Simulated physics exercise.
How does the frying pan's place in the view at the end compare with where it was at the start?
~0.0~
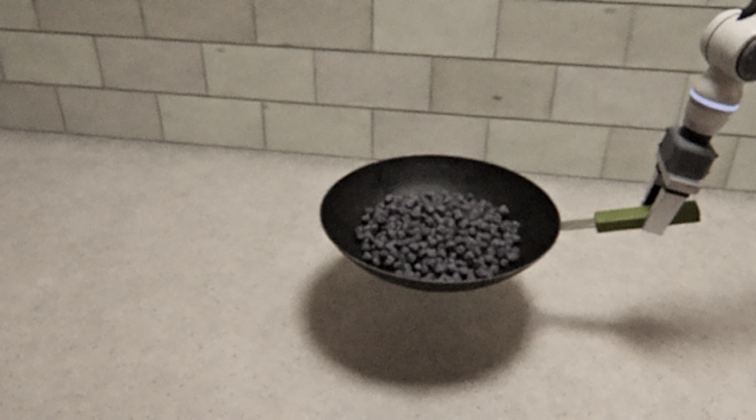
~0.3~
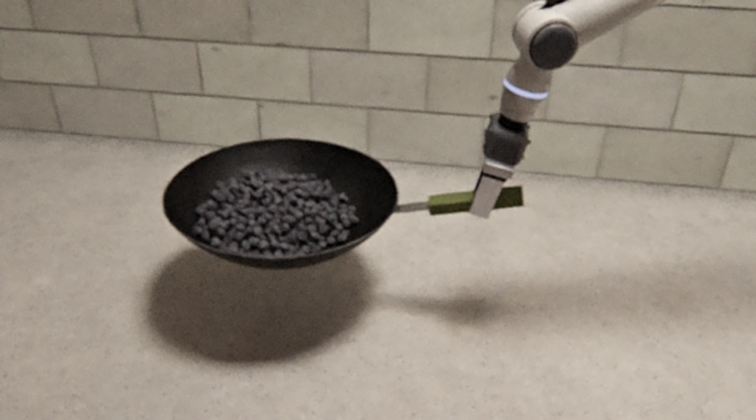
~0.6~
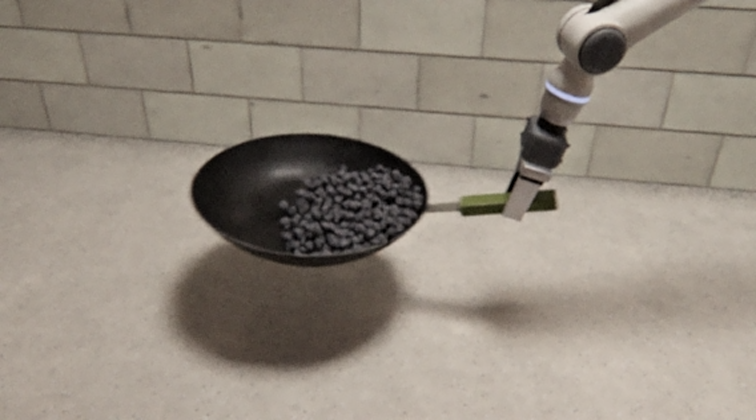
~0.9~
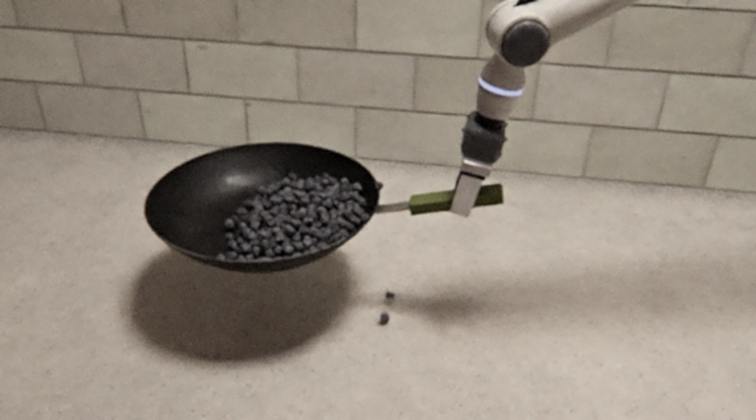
At the start the frying pan is near the middle of the view, and by the end it is clearly farther to the left.
